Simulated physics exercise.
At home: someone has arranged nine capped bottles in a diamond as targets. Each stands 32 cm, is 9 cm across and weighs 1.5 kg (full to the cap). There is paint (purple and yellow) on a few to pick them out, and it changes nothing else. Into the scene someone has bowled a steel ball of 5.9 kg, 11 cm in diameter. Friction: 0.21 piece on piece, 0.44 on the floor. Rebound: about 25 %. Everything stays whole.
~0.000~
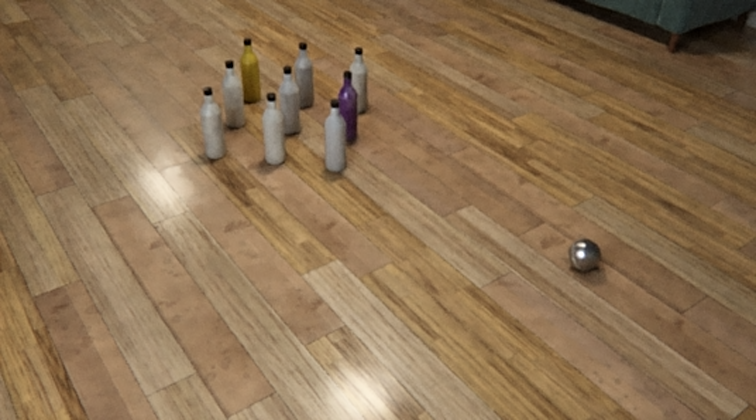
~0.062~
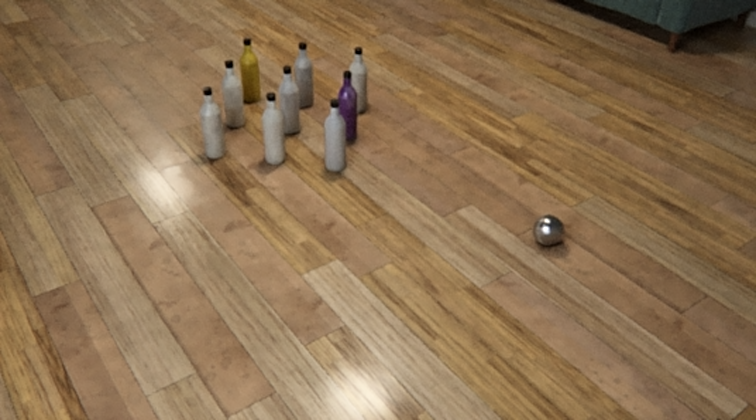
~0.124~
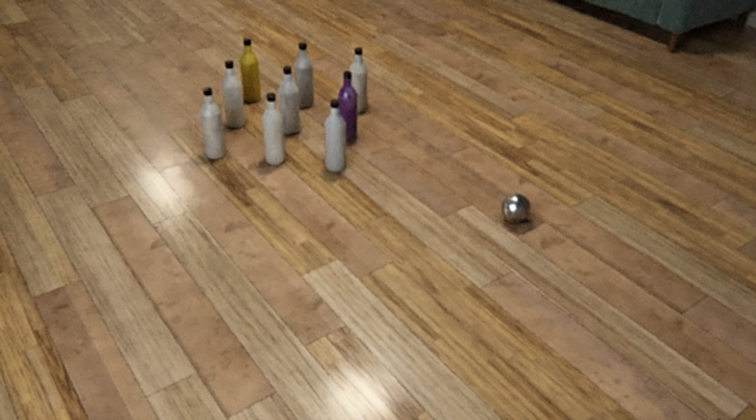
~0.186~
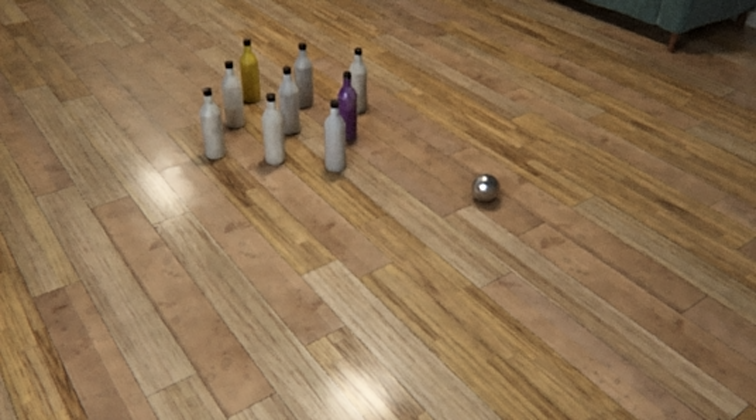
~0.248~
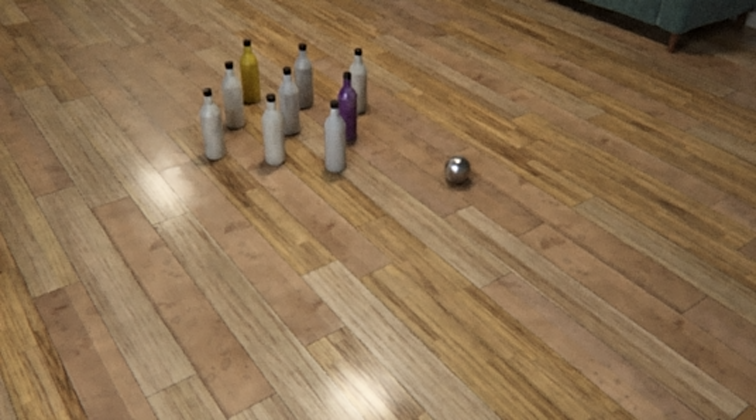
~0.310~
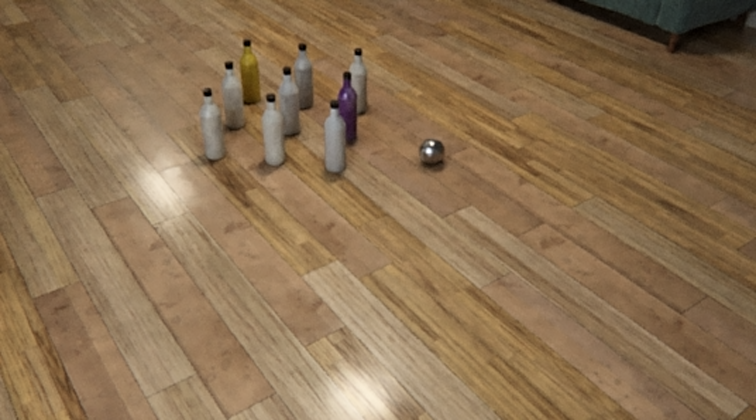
Steel ball rolling up and leftward across a wooden floor, nearing a standing cluster of white, grey, yellow and purple bottles.
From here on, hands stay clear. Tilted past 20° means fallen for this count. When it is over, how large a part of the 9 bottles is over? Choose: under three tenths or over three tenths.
The part is under three tenths.
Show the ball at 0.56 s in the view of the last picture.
It should be about (348, 95) in pixels.
Around 0.56 s, ball still moving; 1 of the 9 bottles over.
Finally (1.5 s), ball rolling away; 1 of the 9 bottles over; yellow bottle unmoved; purple bottle unmoved. That is 11 per cent. Seen by the last camera, middles, yellow bottle near (250, 71), purple bottle near (347, 106).
